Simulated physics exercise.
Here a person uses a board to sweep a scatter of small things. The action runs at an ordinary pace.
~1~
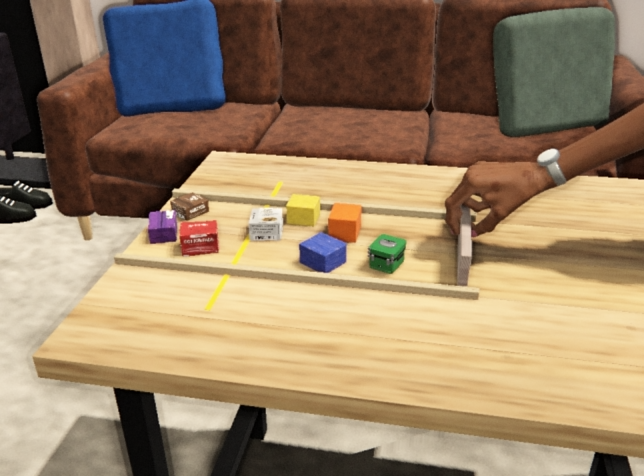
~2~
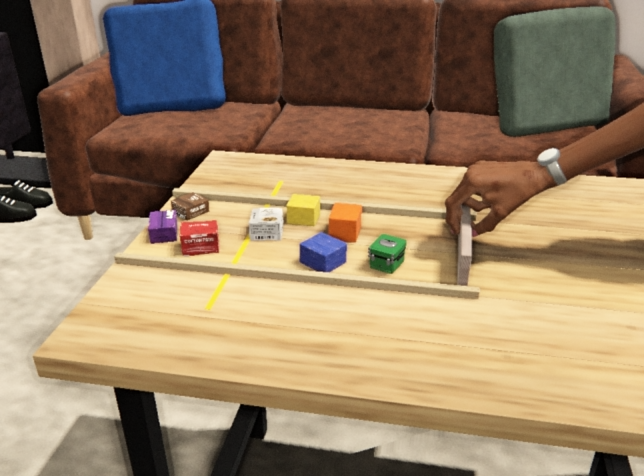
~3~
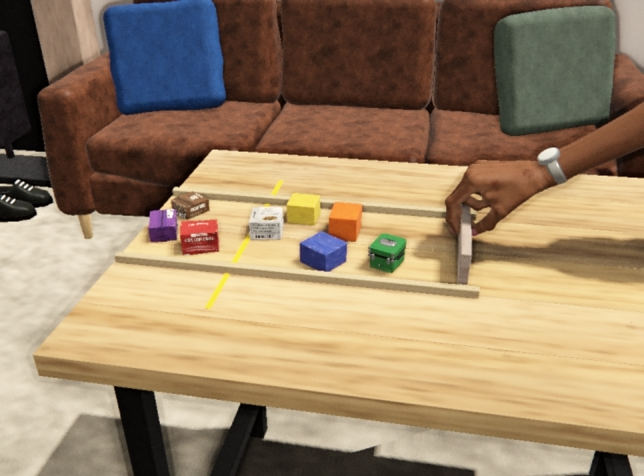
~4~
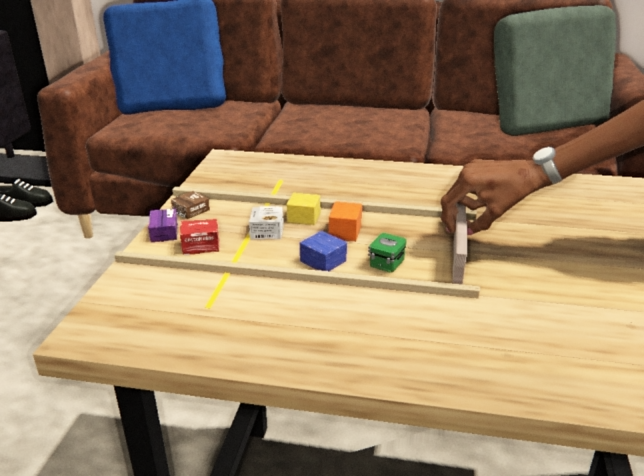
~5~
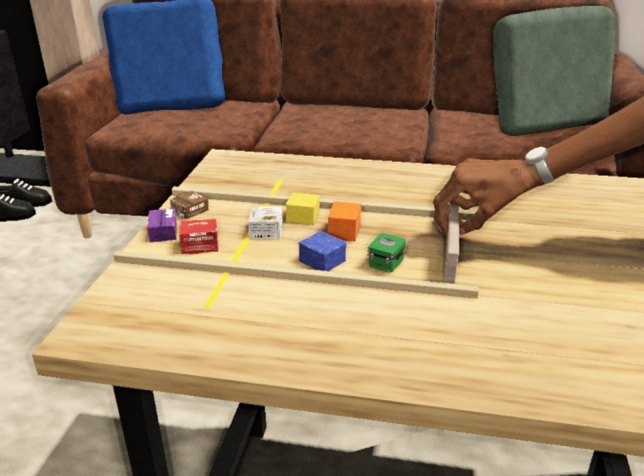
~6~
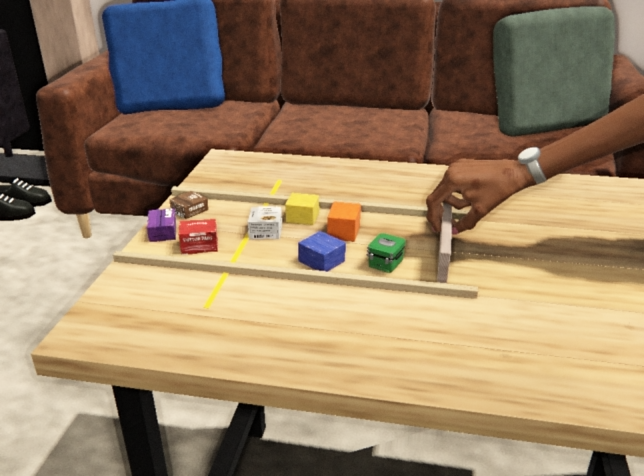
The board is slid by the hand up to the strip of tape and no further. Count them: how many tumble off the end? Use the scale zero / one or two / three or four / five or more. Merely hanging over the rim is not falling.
On that scale it is zero.
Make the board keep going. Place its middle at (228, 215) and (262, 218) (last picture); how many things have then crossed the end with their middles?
That gives counts of 1 and 0, in that order.
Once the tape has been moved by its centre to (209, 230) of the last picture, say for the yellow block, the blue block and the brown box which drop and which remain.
Here the yellow block is not lost; the blue block is not lost; last, the brown box is not lost.
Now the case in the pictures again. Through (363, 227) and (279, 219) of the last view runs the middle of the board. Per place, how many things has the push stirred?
At that stage 2; at the next, 6.
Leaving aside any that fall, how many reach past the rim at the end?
It totals 1.
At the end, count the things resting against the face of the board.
Total: 2.
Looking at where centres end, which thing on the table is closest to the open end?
Answer: The purple box.
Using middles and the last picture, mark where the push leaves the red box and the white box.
You'll find the first one at (165, 231) and the second at (209, 219).
Soon after, none off yet; purple box at rest near (162, 225); brown box at rest near (189, 205); red box at rest near (199, 236).
At rest, the number that fall off is zero.
